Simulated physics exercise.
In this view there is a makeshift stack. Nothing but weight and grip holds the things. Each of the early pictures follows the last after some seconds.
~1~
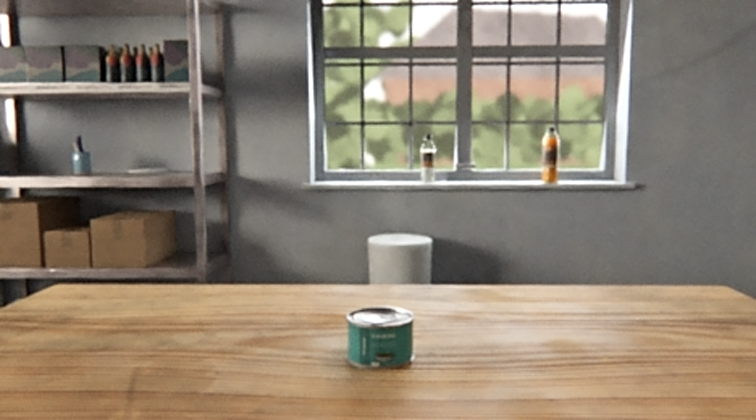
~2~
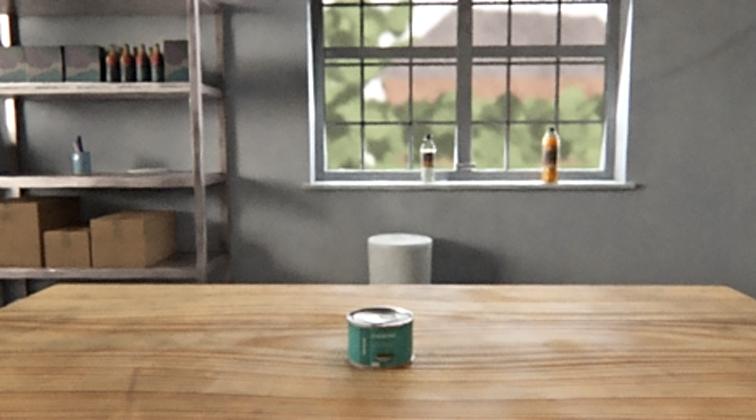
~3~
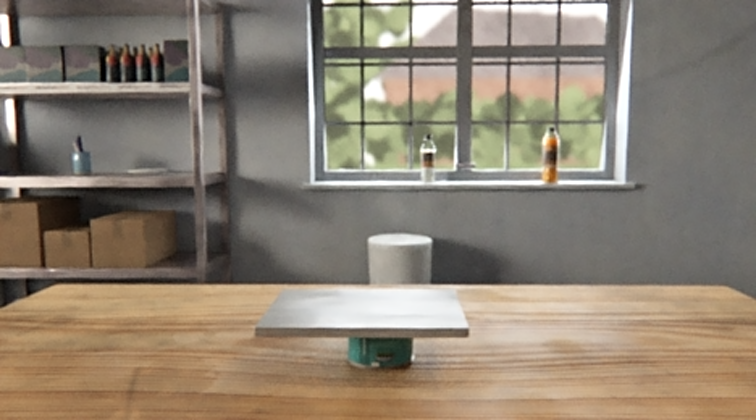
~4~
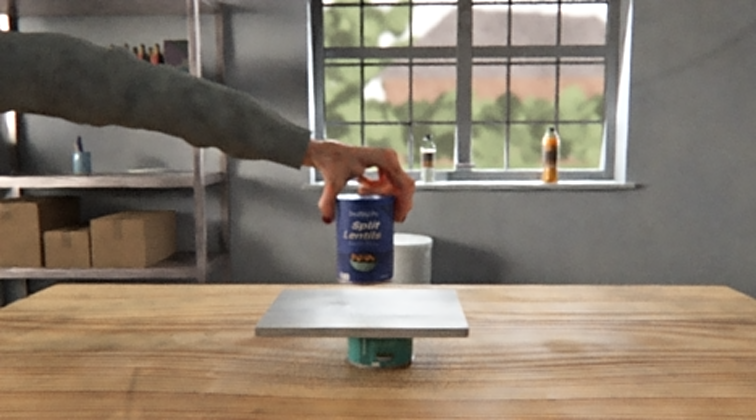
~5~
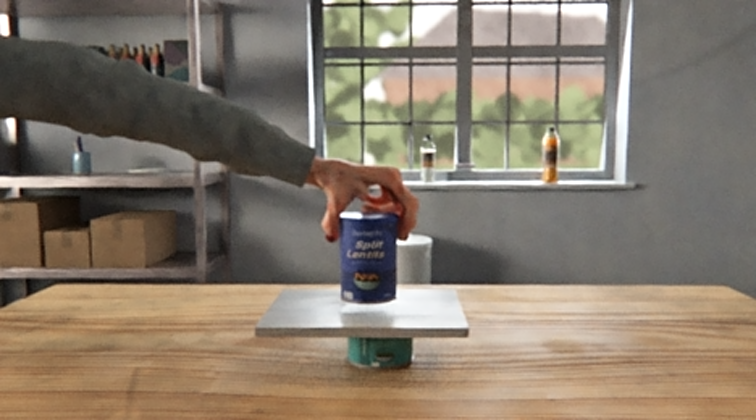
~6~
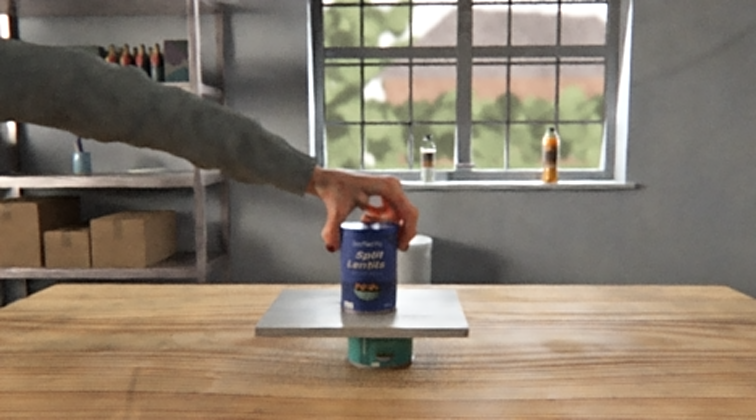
A hand lowering a blue tin of split lentils onto a flat board that has appeared atop a small green can.
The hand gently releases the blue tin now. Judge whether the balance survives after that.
The balance survives.
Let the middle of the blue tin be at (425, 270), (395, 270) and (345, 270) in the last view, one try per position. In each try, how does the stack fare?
The first time it stays standing, the second time it stays standing, and the third time it stays standing.
Then, 0.20 s later than the last frame, all is still.
Then, 0.50 s later than the last frame, blue tin resting near (369, 267).
When it is over, all 3 as before. End places, in pixels of the last picture, blue tin near (369, 267). The stack keeps its balance.
